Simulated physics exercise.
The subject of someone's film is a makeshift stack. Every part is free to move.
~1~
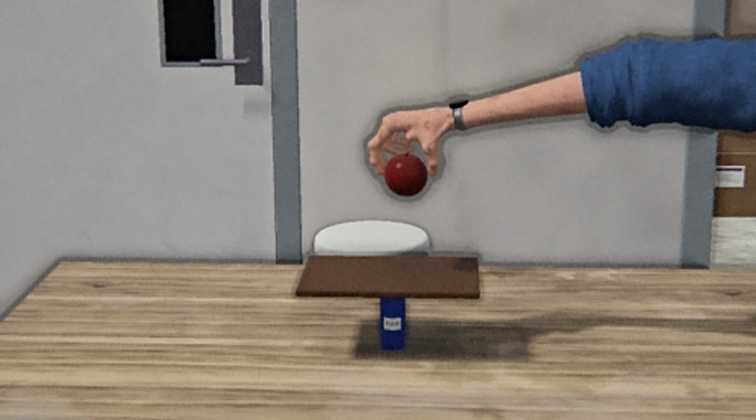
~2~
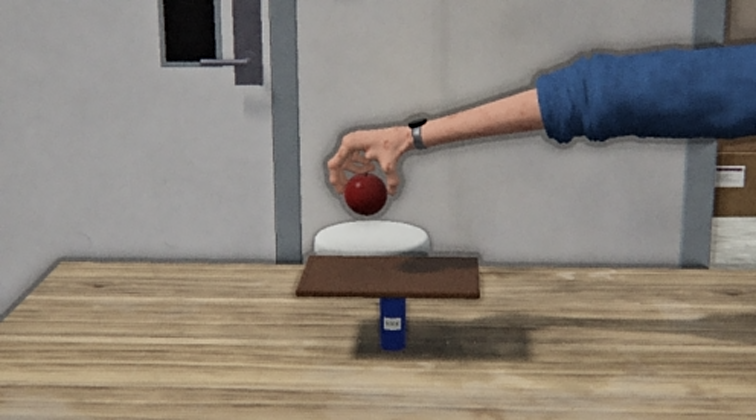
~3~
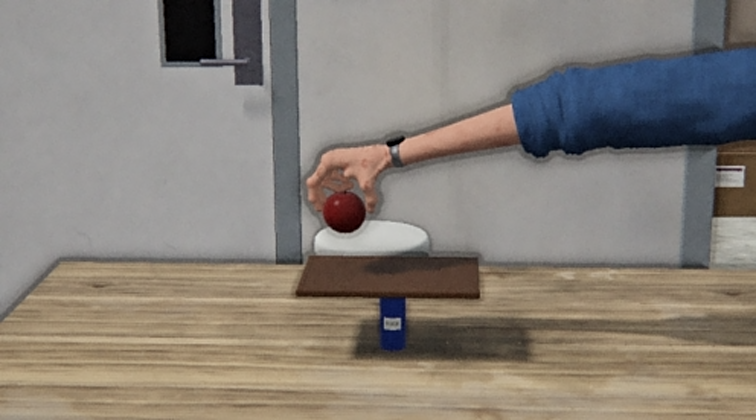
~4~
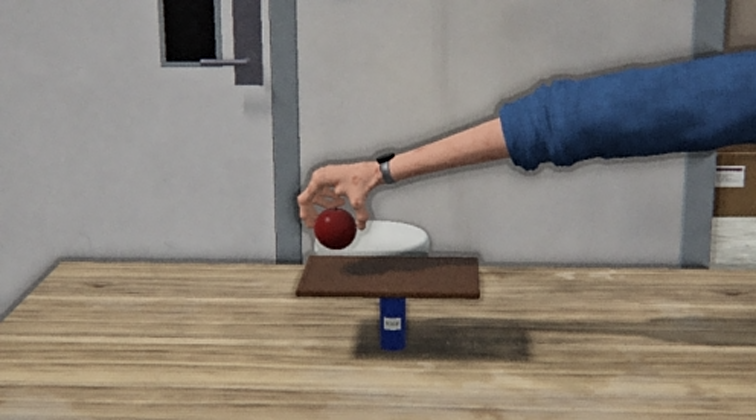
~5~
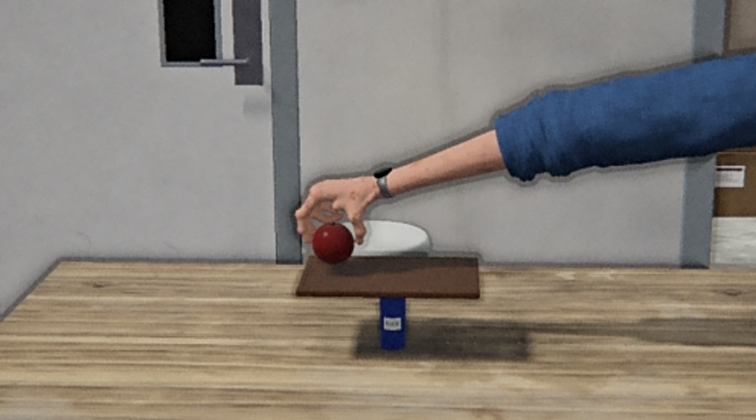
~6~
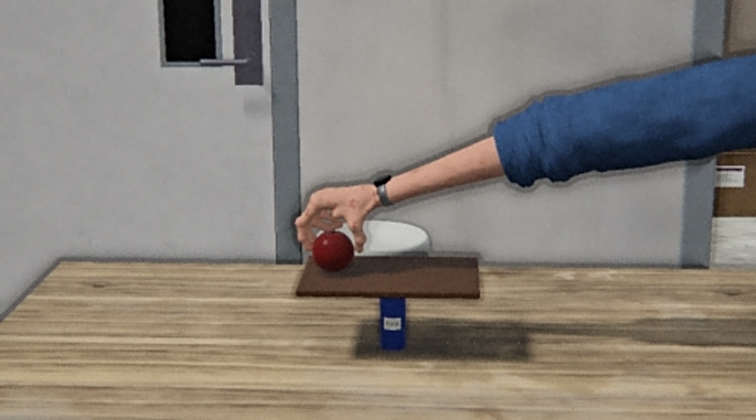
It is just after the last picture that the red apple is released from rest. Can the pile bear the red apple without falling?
Honestly, the whole thing doesn't stay intact in the end.
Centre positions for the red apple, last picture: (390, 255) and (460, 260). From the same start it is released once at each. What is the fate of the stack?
In case one it stays upright, while in case two it tumbles.
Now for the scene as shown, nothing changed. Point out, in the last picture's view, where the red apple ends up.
I'd say around (299, 325) in the last view.
Then, 0.50 s past the last view, red apple now fallen; brown lid rocked 60° from its first pose.
Then, 0.70 s past the last view, brown lid rocked 44° from its first pose; blue shaker rocked 27° from its first pose.
Then, 0.90 s past the last view, brown lid now fallen; blue shaker on its side.
Finally, fallen, red apple, brown lid and blue shaker. Final places as the last picture's camera would see them, red apple near (299, 326). The stack loses its balance.
